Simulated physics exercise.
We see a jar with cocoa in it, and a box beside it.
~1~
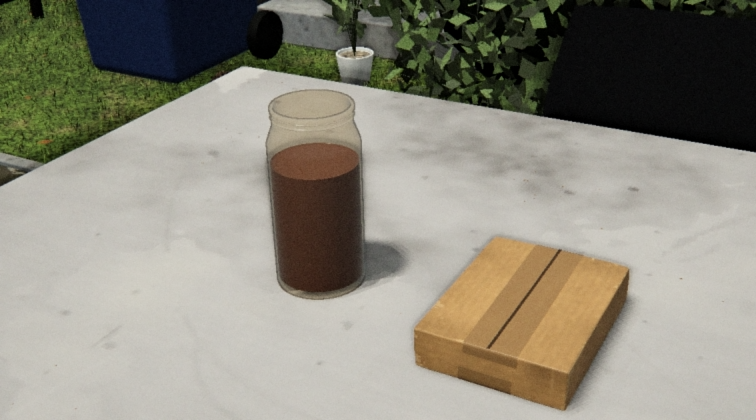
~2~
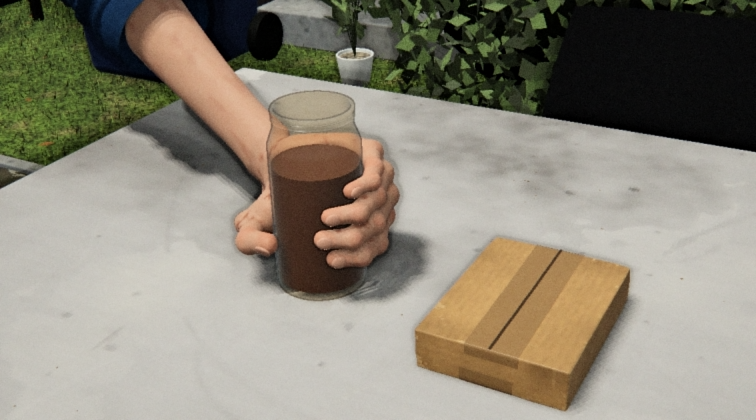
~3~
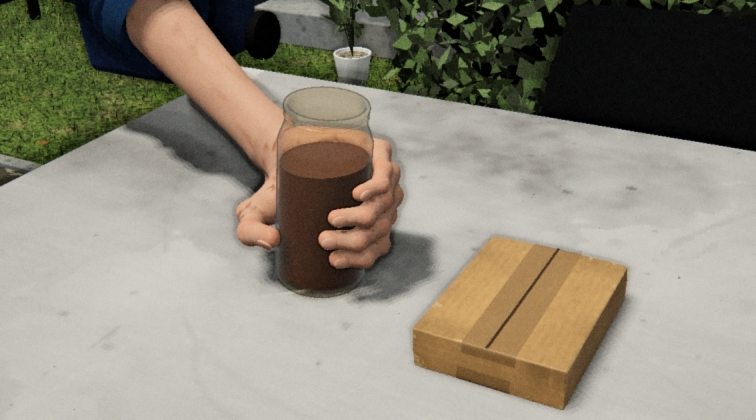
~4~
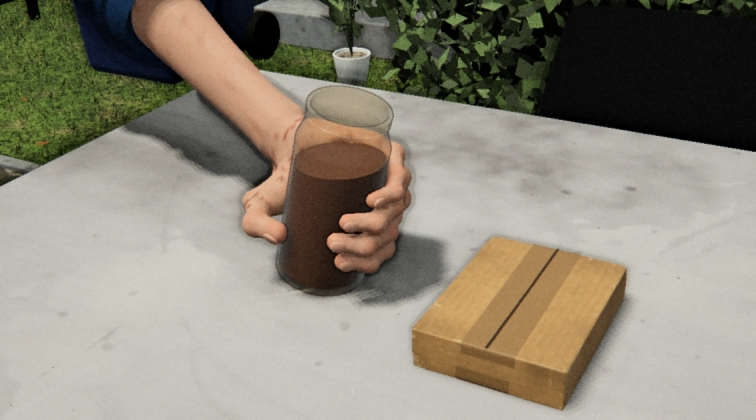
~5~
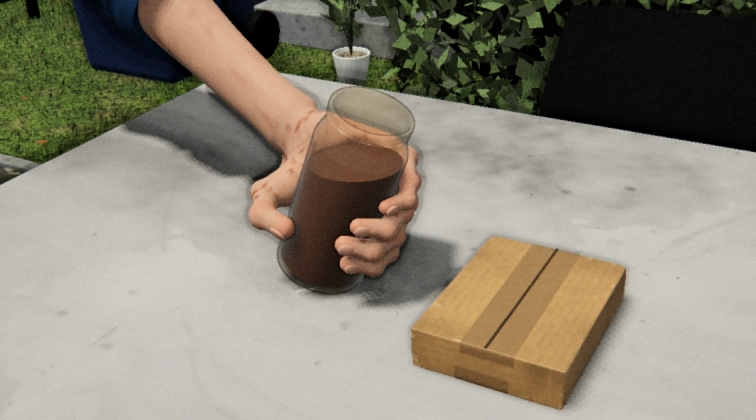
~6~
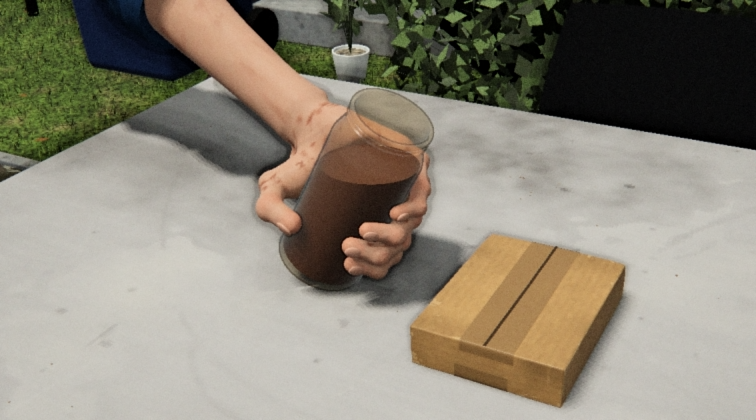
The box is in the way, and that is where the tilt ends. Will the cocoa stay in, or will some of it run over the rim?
It cannot contain it.
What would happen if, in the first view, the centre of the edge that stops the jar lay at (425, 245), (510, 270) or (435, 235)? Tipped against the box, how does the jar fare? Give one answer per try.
First contents stay put, second contents get out, third contents stay put.
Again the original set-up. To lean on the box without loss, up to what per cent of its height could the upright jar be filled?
Roughly 50 percent of its height.
A moment on, the jar leans by about 45°; all is still inside.
Further on, the jar leans by about 65°; a puddle lies under it; nearly all of the cocoa is inside.
When it is over, the jar leans by about 70°, against the box; a puddle lies under it; about three quarters of the cocoa is inside.
